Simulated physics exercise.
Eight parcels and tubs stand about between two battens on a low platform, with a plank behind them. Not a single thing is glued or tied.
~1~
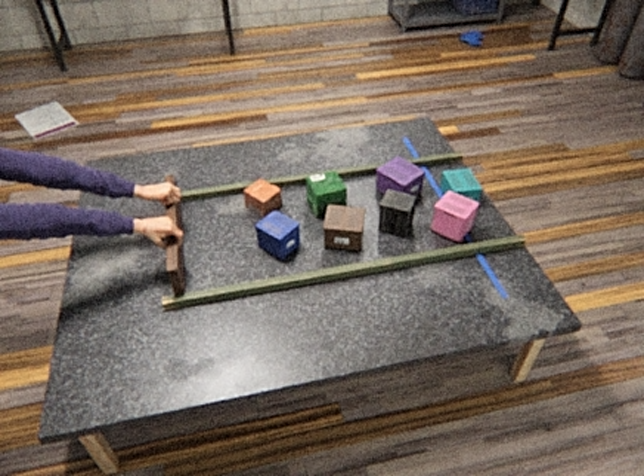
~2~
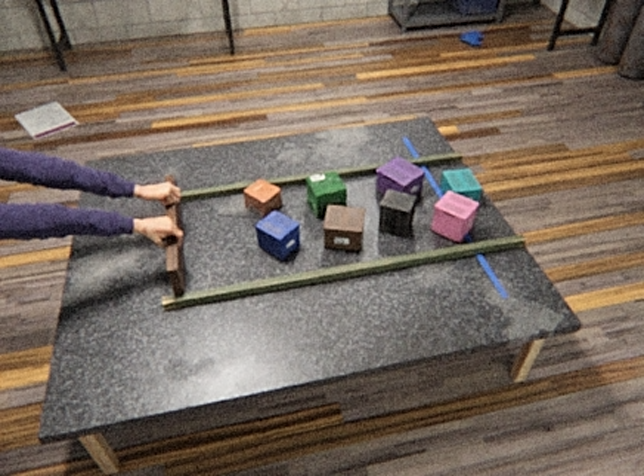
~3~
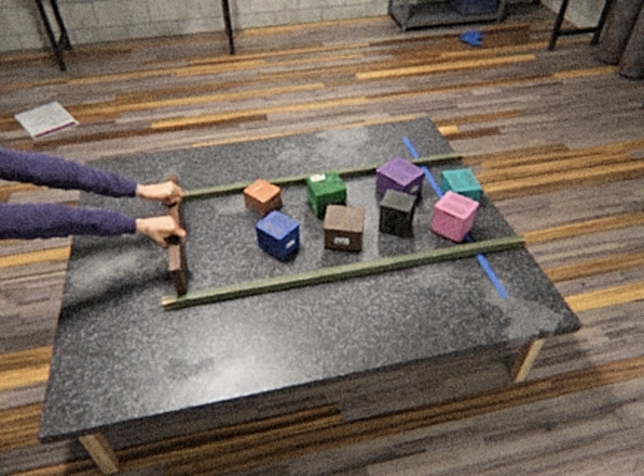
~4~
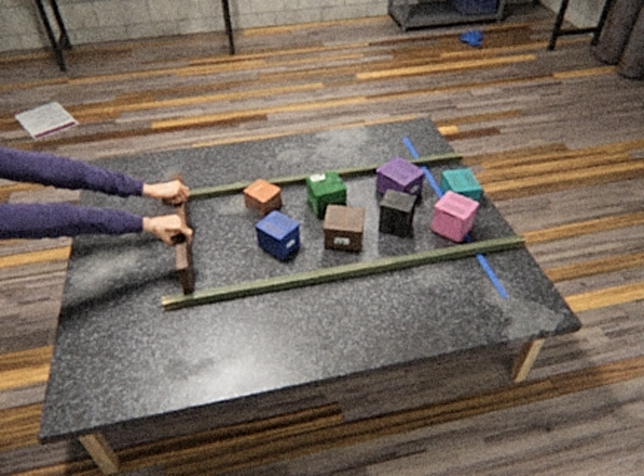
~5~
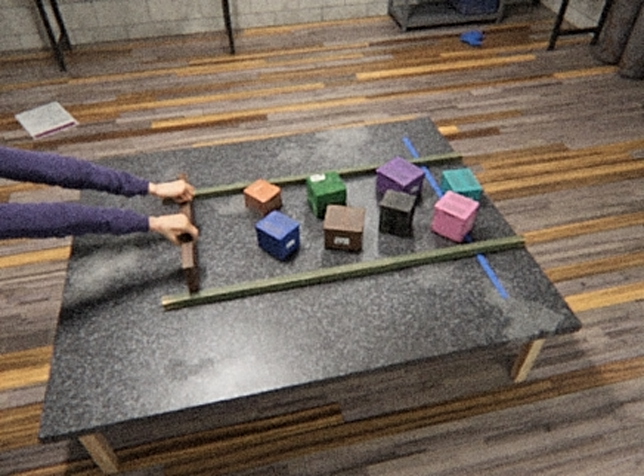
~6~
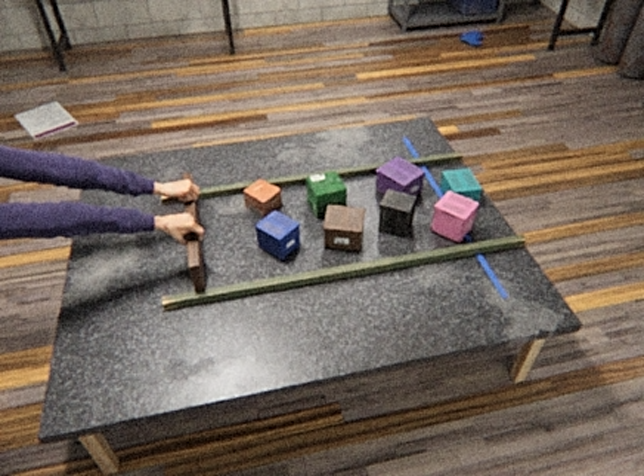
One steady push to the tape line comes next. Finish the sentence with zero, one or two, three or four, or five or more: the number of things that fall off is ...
The number of things that fall off is three or four.
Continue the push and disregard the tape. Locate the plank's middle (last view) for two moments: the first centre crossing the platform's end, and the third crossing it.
At (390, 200) for the first, at (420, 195) for the third.
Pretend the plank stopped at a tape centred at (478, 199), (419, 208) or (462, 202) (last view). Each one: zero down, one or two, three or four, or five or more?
Taking the places in the order asked: Five or over, then either one or two, then more than four.
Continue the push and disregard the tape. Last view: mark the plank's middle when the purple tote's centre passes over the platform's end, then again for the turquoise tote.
About (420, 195), and about (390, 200) for the other.
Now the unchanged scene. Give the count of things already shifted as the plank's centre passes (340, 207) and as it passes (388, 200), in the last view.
At the first point the count is 7, at the second it's 8.
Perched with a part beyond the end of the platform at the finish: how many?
I get 2.
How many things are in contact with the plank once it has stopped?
All in all, 2.
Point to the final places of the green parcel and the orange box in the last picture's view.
In the last picture the green parcel sits around (476, 173) and the orange box around (447, 176).
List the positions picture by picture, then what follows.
The first picture shows turquoise tote (460, 189); pink tote (454, 218); purple tote (400, 181); plank (175, 233); tape (446, 204).
The second picture shows pink tote (454, 218); green parcel (326, 195).
The third picture shows purple tote (400, 181); blue tote (278, 236).
The fourth picture shows turquoise tote (460, 189); plank (183, 231).
The fifth picture shows pink tote (454, 218); black crate (397, 214).
The sixth picture shows turquoise tote (460, 189); pink tote (454, 218); purple tote (400, 181); plank (194, 230); tape (446, 204).
A little later, none off yet; turquoise tote at rest near (460, 189); pink tote at rest near (454, 218); purple tote at rest near (400, 181).
When it is over, the number that fall off is three or four; down, black crate, purple tote, pink tote and turquoise tote.
